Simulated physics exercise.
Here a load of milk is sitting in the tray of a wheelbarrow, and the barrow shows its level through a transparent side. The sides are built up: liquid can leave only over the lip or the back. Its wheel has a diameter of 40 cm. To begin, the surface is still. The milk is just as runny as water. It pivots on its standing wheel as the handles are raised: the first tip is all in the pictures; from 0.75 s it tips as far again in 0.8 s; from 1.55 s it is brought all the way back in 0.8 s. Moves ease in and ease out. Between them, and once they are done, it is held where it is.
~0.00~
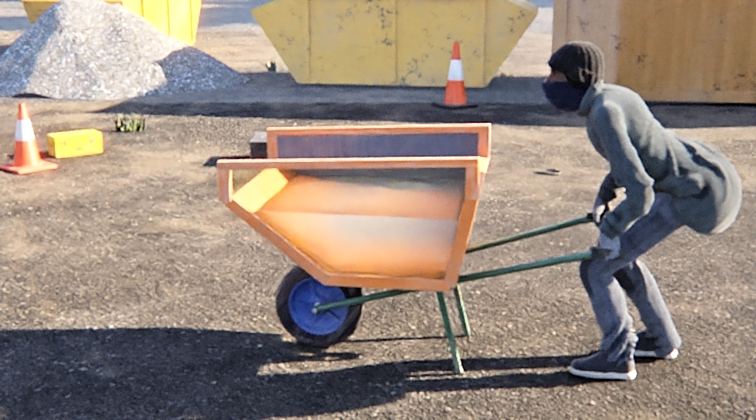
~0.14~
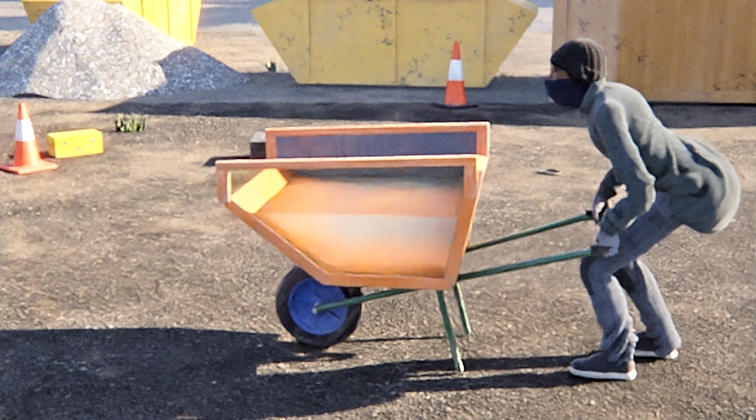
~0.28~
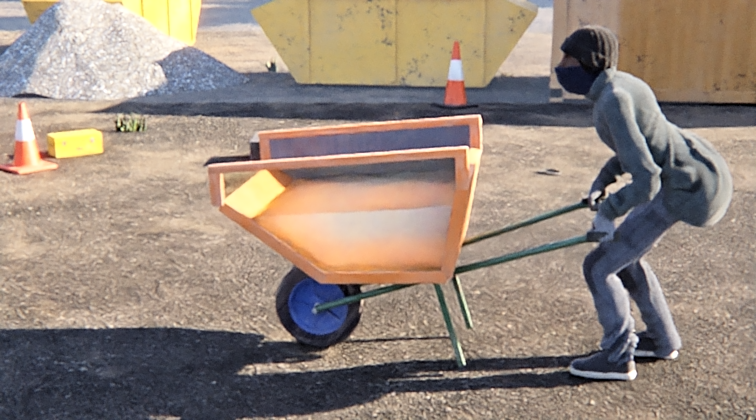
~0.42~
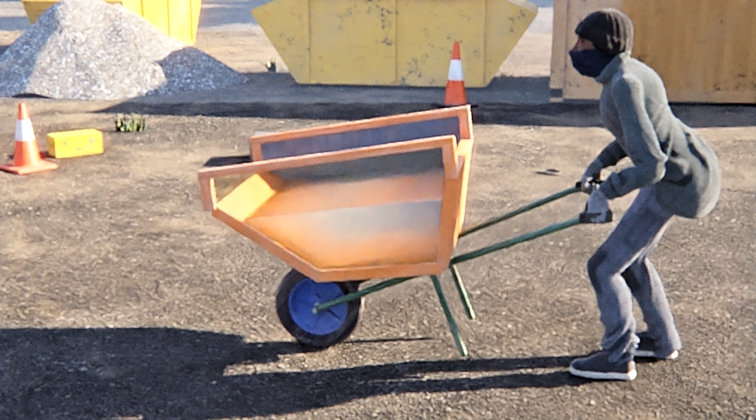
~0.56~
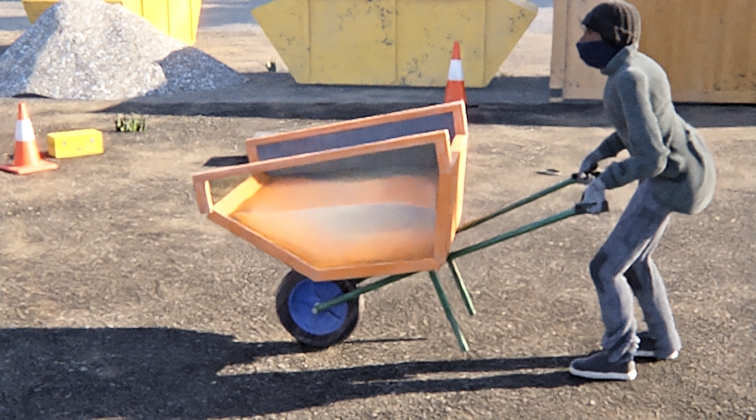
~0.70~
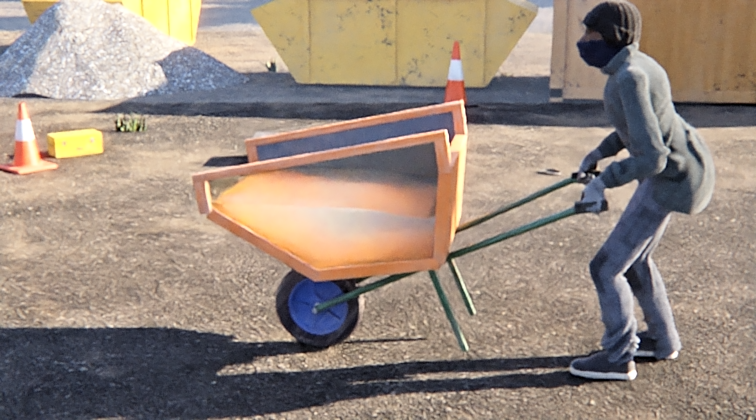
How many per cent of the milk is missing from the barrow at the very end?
40 %.
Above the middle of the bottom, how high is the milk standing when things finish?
Close to 16 cm once things settle.
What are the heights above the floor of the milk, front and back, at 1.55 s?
Heights: Front 24 cm, then back 10 cm.
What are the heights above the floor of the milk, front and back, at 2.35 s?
Some 16 cm in front and some 20 cm behind.
Then, 1.55 s in, the barrow is at 19° forwards, the surface stands 24 cm on the front, 10 cm on the back; the loss stands at 14 per cent, over the front.
Then, 2.35 s in, the surface stands 16 cm on the front, 21 cm on the back; the loss stands at 33 per cent, over the front.
Then, 3.15 s in, the surface stands 16 cm on the front, 13 cm on the back; the loss stands at 35 per cent, over the front.
Then, 5.24 s in, the loss stands at 40 per cent, over the front, 49 of 122 litres.
